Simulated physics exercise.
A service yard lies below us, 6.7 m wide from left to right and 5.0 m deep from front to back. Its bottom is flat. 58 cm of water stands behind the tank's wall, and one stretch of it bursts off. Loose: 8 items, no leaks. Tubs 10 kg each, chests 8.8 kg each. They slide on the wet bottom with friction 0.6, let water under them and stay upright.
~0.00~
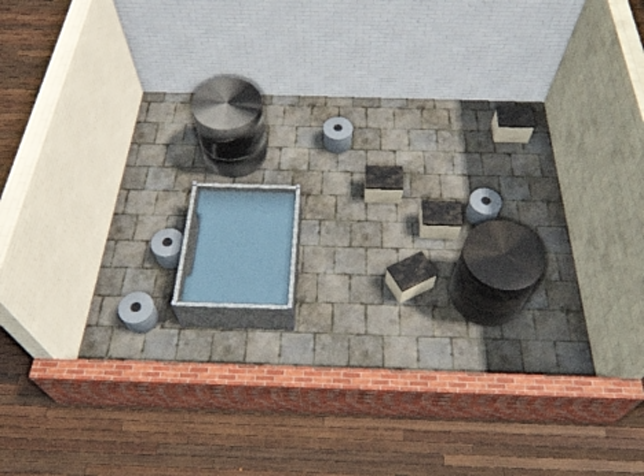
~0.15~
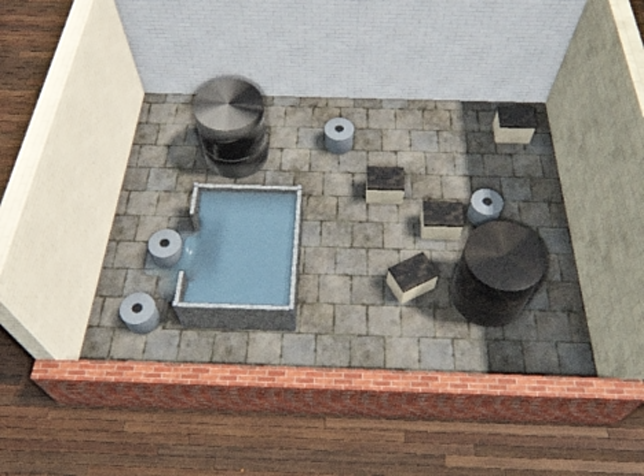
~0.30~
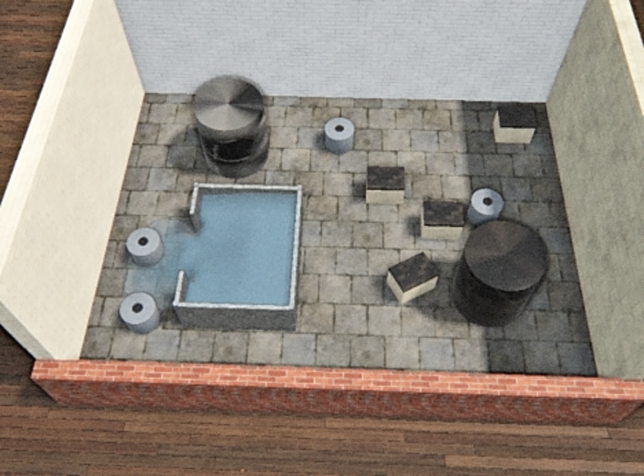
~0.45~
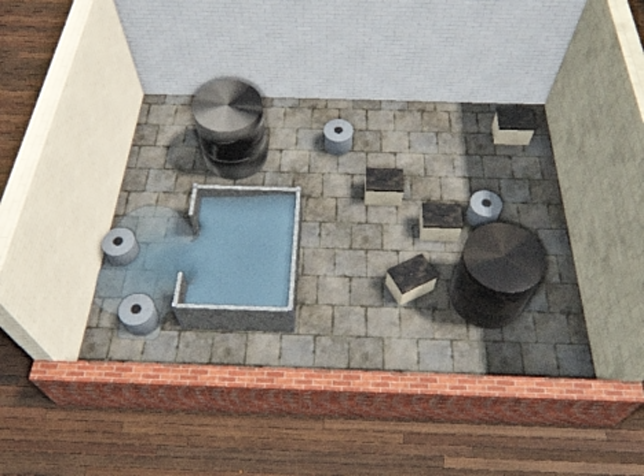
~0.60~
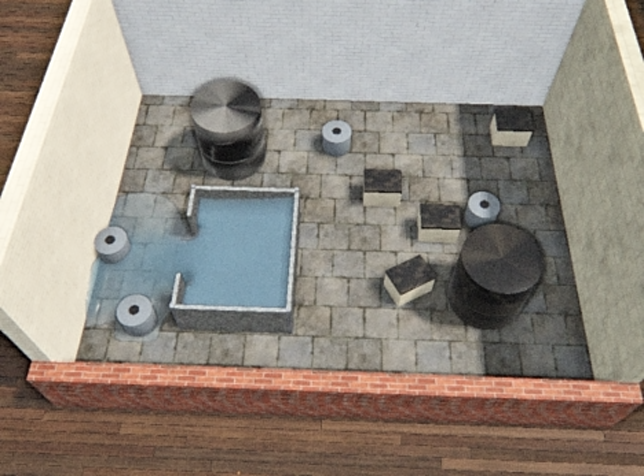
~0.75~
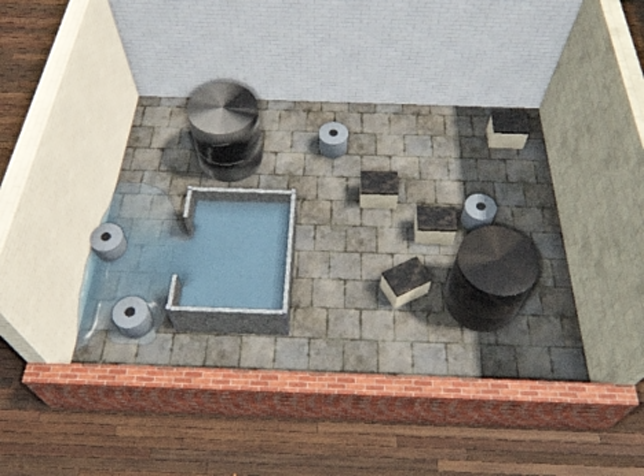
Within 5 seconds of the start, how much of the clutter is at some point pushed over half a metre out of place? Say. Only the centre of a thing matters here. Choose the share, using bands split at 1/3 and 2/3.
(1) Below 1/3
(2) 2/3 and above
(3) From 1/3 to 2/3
1, below 1/3.
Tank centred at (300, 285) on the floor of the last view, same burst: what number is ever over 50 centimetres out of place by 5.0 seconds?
Result: 2 of them.
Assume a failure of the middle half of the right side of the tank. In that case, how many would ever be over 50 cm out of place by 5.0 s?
5.
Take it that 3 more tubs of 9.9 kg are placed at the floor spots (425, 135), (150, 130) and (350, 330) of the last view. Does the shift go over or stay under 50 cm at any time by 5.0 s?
Below, above, below.
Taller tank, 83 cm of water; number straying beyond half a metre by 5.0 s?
Under that setup the answer is 3.
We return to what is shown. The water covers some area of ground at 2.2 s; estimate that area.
Roughly 10.0 m2 of it is wet.
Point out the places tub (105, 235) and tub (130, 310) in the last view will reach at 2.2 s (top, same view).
About (183, 158) for the first and (156, 331) for the second.
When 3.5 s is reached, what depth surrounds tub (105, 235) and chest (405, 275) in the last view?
4 and 1 cm.
After 1.1 s 1 of 8 are over 50 cm from their spots; 1 afloat.
After 2.2 s 1 of 8 are over 50 cm from their spots; 0 afloat.
After 3.5 s 1 of 8 are over 50 cm from their spots; 0 afloat.
After 5.0 s 2 of 8 are over 50 cm from their spots, and 2 have been at some point; 1 afloat.
